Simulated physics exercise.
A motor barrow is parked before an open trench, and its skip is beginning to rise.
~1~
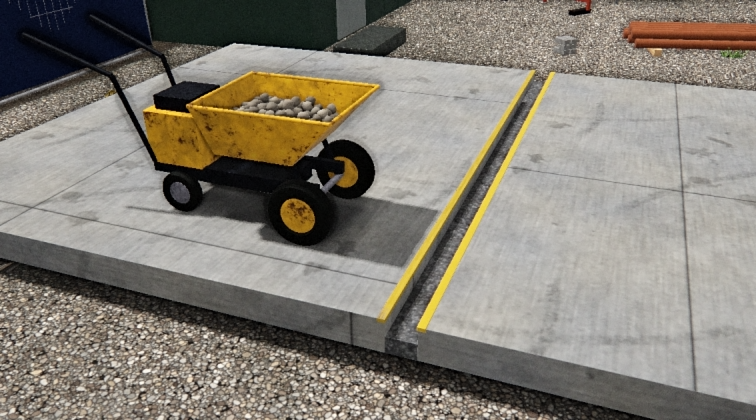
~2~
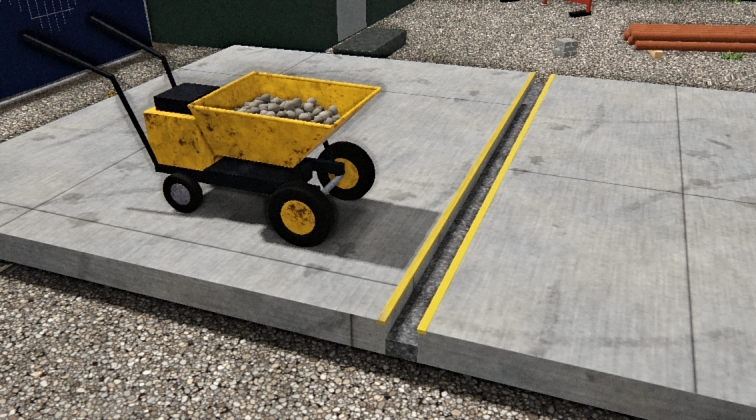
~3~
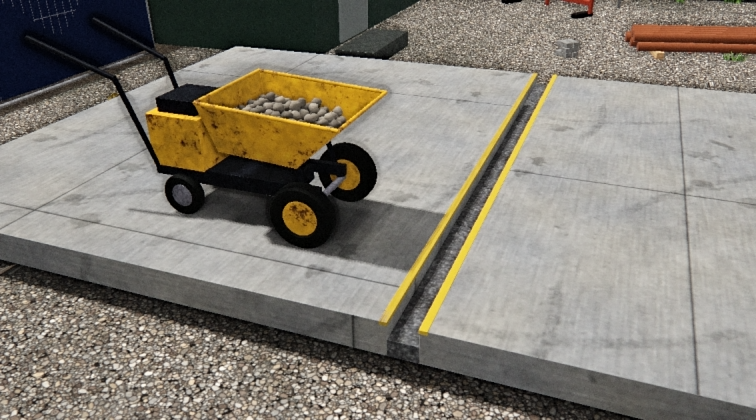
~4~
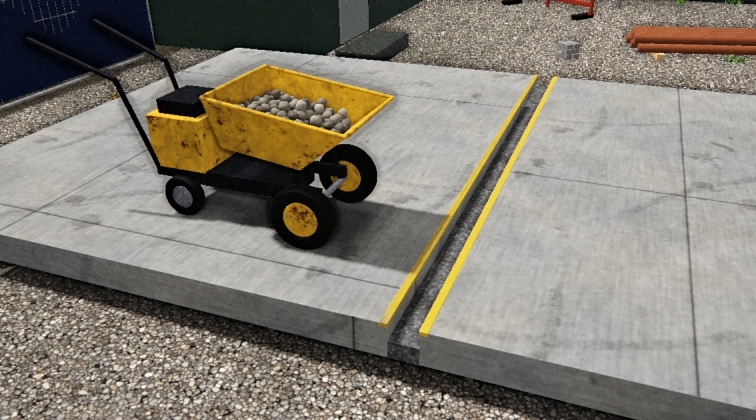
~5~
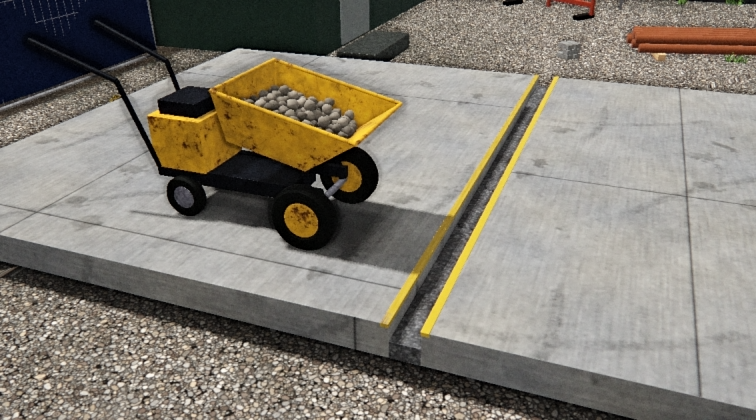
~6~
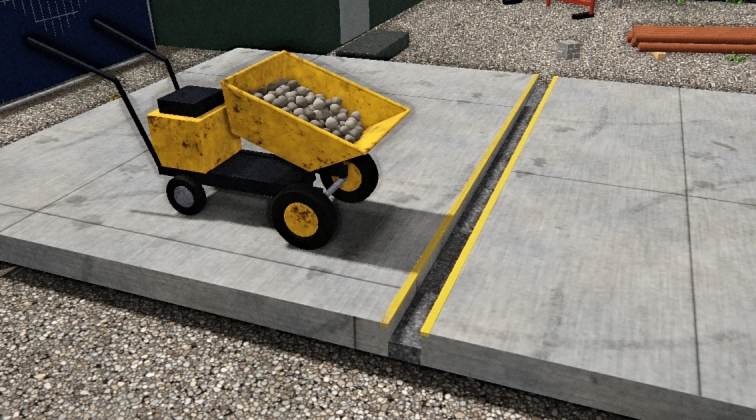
On a concrete slab beside gravel, a parked yellow motor barrow raising its stone-filled skip, the front lip tilting down toward the right.
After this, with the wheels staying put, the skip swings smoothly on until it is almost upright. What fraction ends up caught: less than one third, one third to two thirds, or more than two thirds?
A third to two thirds.
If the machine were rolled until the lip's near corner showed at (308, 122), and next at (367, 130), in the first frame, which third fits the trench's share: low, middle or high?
First: One to two thirds. Second: Under a third.
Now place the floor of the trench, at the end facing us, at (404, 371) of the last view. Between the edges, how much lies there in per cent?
Estimated share: Approx. 70 %.
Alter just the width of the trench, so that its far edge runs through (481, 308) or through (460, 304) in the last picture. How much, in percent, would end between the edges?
In order: Some 90 per cent, then some 70 per cent.
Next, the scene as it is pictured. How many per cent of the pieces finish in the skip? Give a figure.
Result: Close to 10 per cent.
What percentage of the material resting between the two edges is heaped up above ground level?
40 %.
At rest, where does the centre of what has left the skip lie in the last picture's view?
Resting centre, last picture - approx. (455, 240).
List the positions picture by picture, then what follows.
In the first picture, lip of the skip at (330, 125), level; top of the load at (280, 117), river pebbles; first edge of the trench at (400, 288); far edge at (438, 296), the trench under half as wide as the skip, and about half as deep as wide.
In the second picture, lip of the skip at (332, 128), level; top of the load at (281, 118).
In the third picture, lip of the skip at (338, 131), tipped barely; top of the load at (278, 108).
In the fourth picture, lip of the skip at (346, 137), tipped a little; top of the load at (274, 109).
In the fifth picture, lip of the skip at (356, 145), tipped a little; top of the load at (267, 113).
In the sixth picture, lip of the skip at (365, 153), tipped clearly; top of the load at (283, 104); first edge of the trench at (403, 292); far edge at (441, 300).
Soon, skip tipped steeply; all in the skip.
A while on, skip tipped right over; most in the skip; a small part short of the trench; about a quarter in or heaped over the trench; a stray few beyond it; a stray few falling.
Towards the end, skip tipped right over; a small part in the skip; a small part short of the trench; about half in or heaped over the trench; about a quarter beyond it.
Finally, skip tipped right over; a small part in the skip; a small part short of the trench; about half in or heaped over the trench; about a quarter beyond it.
